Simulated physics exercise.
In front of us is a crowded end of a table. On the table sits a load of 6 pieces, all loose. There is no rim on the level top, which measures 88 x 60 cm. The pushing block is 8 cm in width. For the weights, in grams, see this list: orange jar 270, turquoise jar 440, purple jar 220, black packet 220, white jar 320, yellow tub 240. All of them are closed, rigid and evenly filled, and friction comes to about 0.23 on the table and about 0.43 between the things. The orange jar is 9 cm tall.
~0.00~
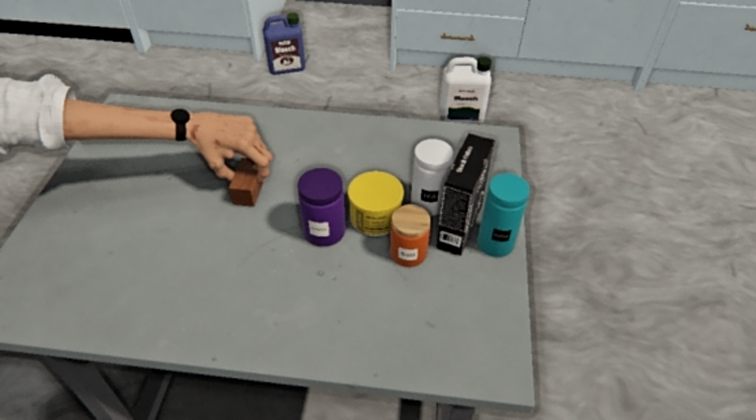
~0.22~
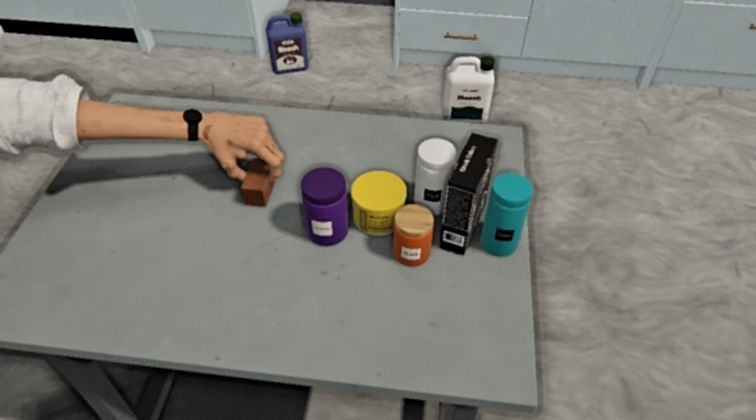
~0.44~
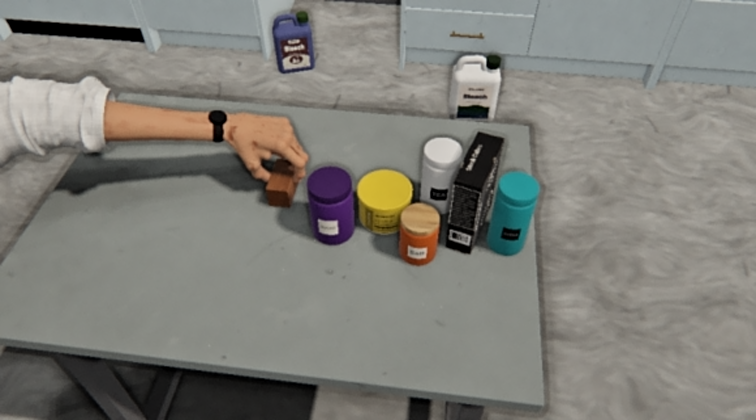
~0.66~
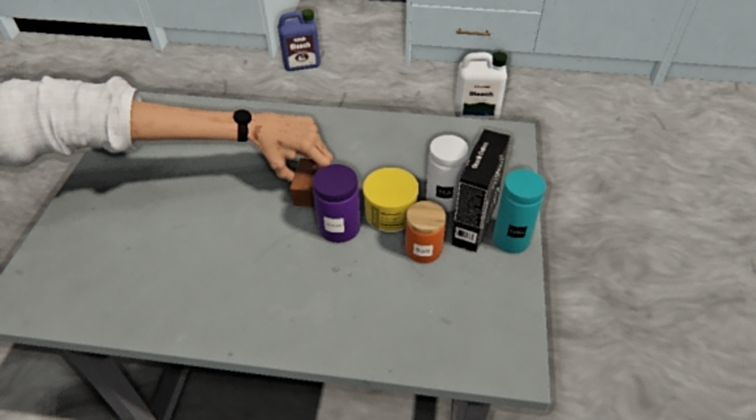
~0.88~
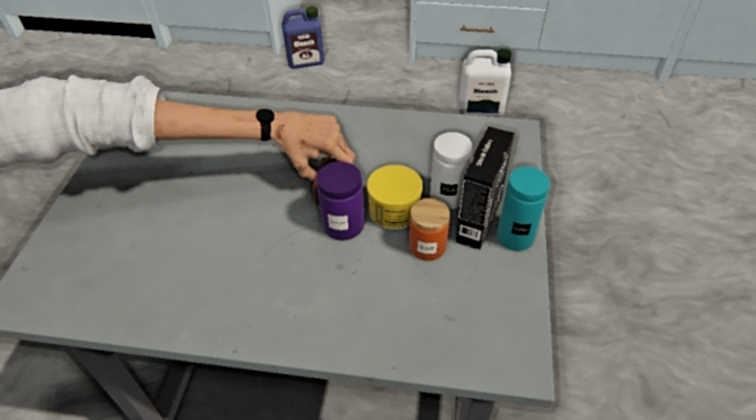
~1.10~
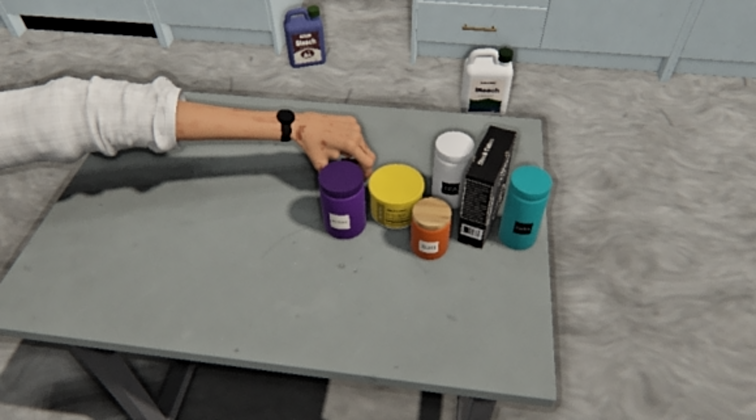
A hand slides a small brown block rightward across the table, behind the purple jar.
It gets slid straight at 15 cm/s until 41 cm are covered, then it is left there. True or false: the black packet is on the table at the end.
False.
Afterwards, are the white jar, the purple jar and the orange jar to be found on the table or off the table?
Afterwards, the white jar stays on its support, the purple jar stays on its support, and the orange jar stays on its support.
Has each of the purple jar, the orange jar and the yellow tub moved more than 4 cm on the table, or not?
Here is how it goes: The purple jar remains near its start; next, the orange jar remains near its start; last, the yellow tub moves off.
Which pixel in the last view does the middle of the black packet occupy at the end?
At pixel (541, 401) or so, give or take.
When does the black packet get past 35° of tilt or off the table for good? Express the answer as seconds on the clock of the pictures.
It happens at about 2.5 s.
After 2.40 s, block slid 34 cm; turquoise jar now off the table; black packet moved 10 cm near (545, 197); yellow tub moved 17 cm.
After 2.80 s, block slid 40 cm; black packet now off the table; yellow tub moved 23 cm; white jar moved 13 cm.
In the end (3.3 s), off the table, turquoise jar and black packet; not toppled but over 4 cm from the start, white jar and yellow tub; the other 2 under 4 cm from the start. At the end, from the last picture's camera, black packet near (541, 401).
